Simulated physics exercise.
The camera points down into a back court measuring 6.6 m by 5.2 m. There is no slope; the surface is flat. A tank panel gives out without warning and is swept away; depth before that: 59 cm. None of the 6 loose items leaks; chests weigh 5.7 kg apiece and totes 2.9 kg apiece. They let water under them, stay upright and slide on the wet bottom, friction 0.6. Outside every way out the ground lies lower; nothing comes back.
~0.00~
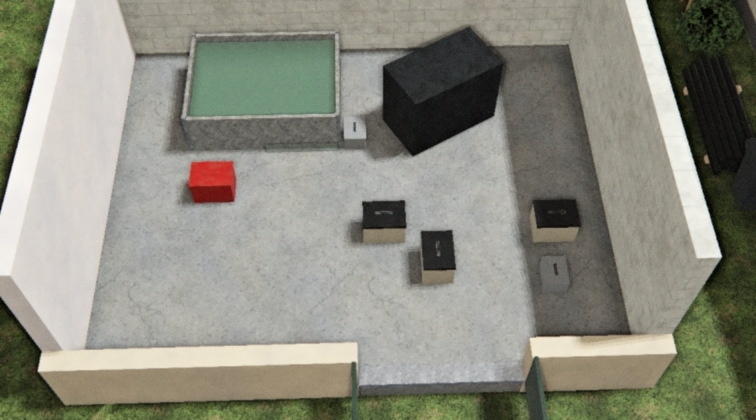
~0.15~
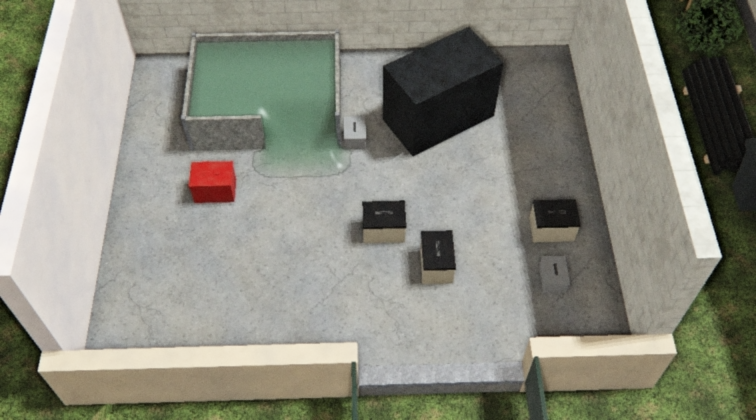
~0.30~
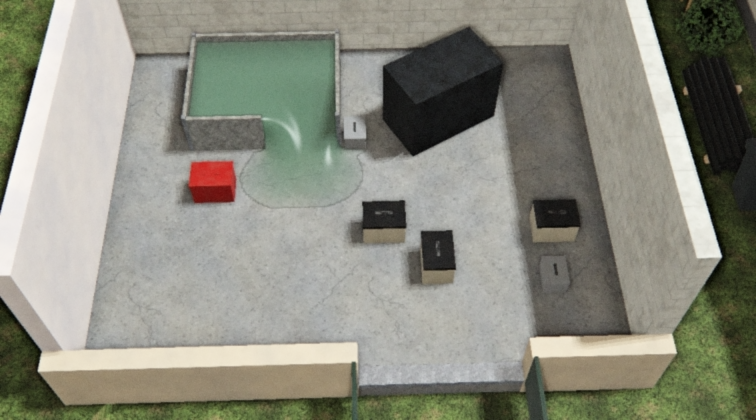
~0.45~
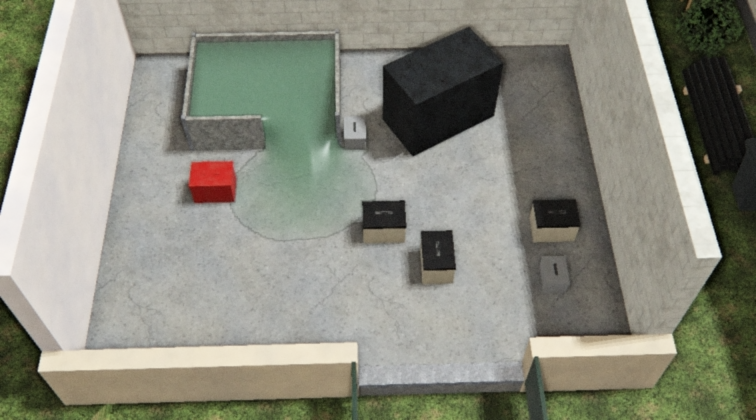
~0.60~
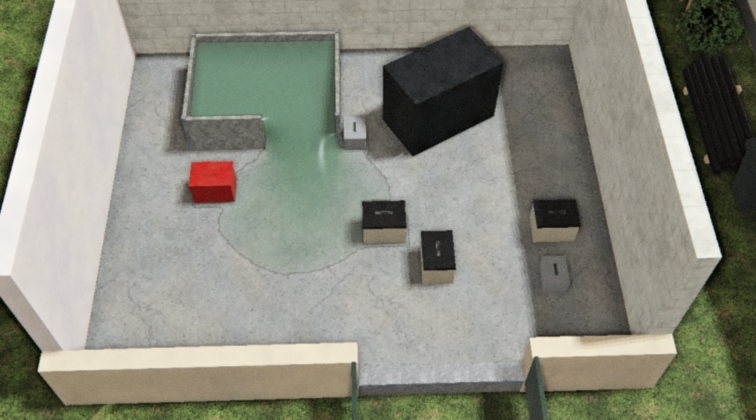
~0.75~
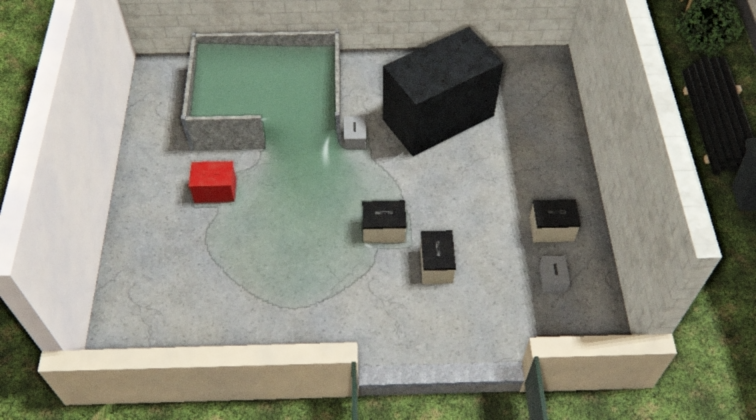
Walled courtyard seen from above, a tank's front panel vanishing and green water spreading across the floor past still chests.
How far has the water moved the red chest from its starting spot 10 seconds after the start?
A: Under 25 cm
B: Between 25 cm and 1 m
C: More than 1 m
The answer is C.
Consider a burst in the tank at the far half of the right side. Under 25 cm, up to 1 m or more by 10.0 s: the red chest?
So, for the red chest: It holds steady.
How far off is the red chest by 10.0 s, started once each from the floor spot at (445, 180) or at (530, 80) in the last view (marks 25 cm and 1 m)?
In that order: It stays put; it stays put.
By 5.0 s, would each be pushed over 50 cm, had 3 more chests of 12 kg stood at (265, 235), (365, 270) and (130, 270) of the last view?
Answers, first to last: Exceeding, exceeding, exceeding.
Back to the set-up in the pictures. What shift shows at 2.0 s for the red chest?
About 0 cm by then.
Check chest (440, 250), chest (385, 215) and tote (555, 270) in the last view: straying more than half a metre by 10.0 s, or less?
Taking them in order: Exceeded, exceeded and exceeded.
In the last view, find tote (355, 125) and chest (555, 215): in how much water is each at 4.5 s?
Roughly 1 and 2 cm.
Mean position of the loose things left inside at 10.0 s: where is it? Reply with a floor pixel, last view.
Mean position approx. (448, 151).
After 2.0 s the red chest is near (211, 174), 0.0 m from its start, aground; 0 of 6 are out; 1 afloat.
After 4.5 s the red chest is near (211, 174), 0.0 m from its start, aground; 1 of 6 are out; 2 afloat.
After 7.0 s the red chest is near (247, 148), 0.6 m from its start, afloat; 1 of 6 are out; 3 afloat.
After 10.0 s the red chest is near (299, 254), 1.7 m from its start, afloat; 1 of 6 are out; 4 afloat.
